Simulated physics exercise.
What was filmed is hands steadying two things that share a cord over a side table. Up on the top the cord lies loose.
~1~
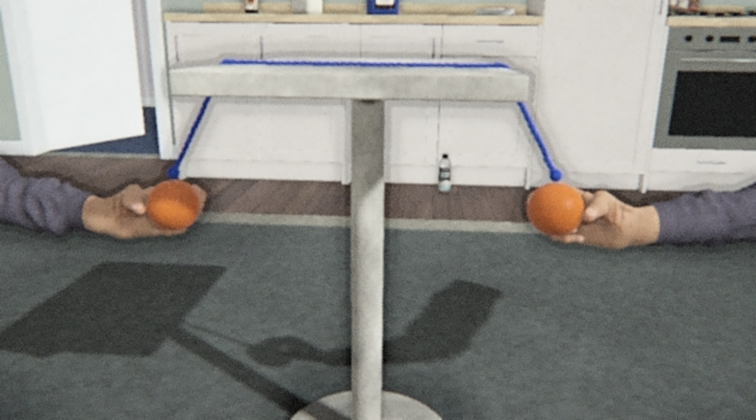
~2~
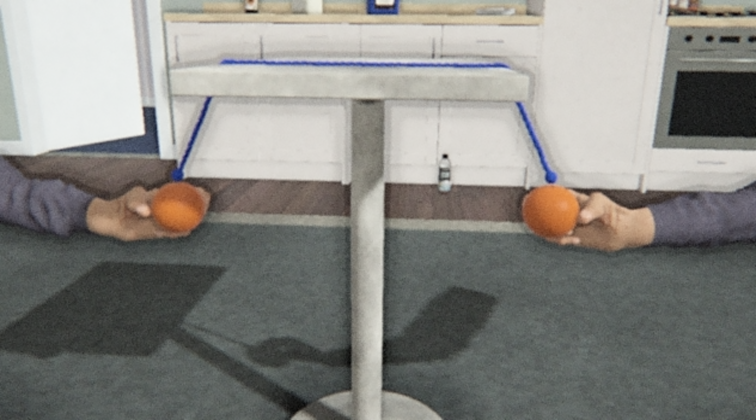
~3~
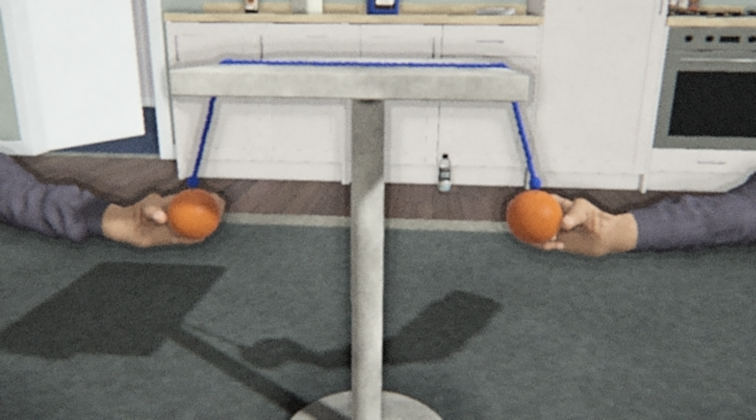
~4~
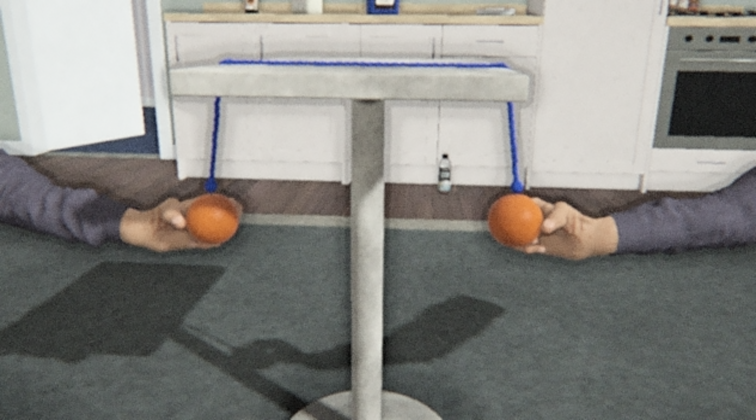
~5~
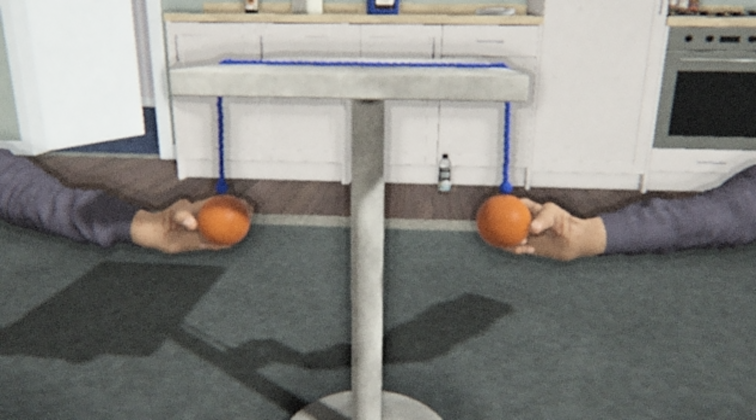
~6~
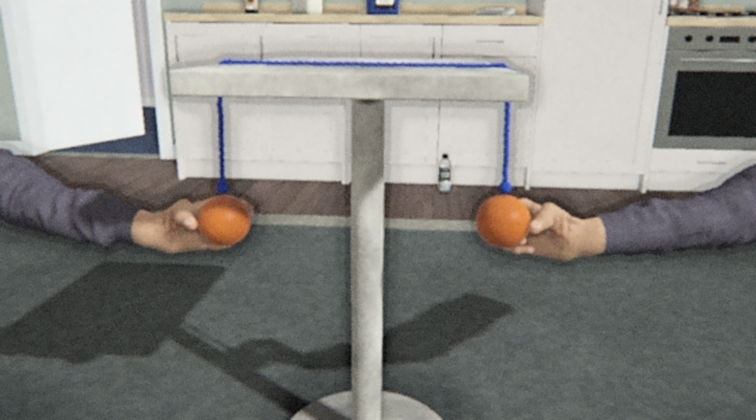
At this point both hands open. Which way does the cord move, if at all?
It holds its position.
Then, 0.36 s on from there, left orange still level near (231, 220); right orange still level near (497, 221).
Then, 0.90 s on from there, left orange still level near (225, 220); right orange still level near (502, 221).
In the end, left orange still level near (225, 220); right orange still level near (502, 221). The cord stays as it is.
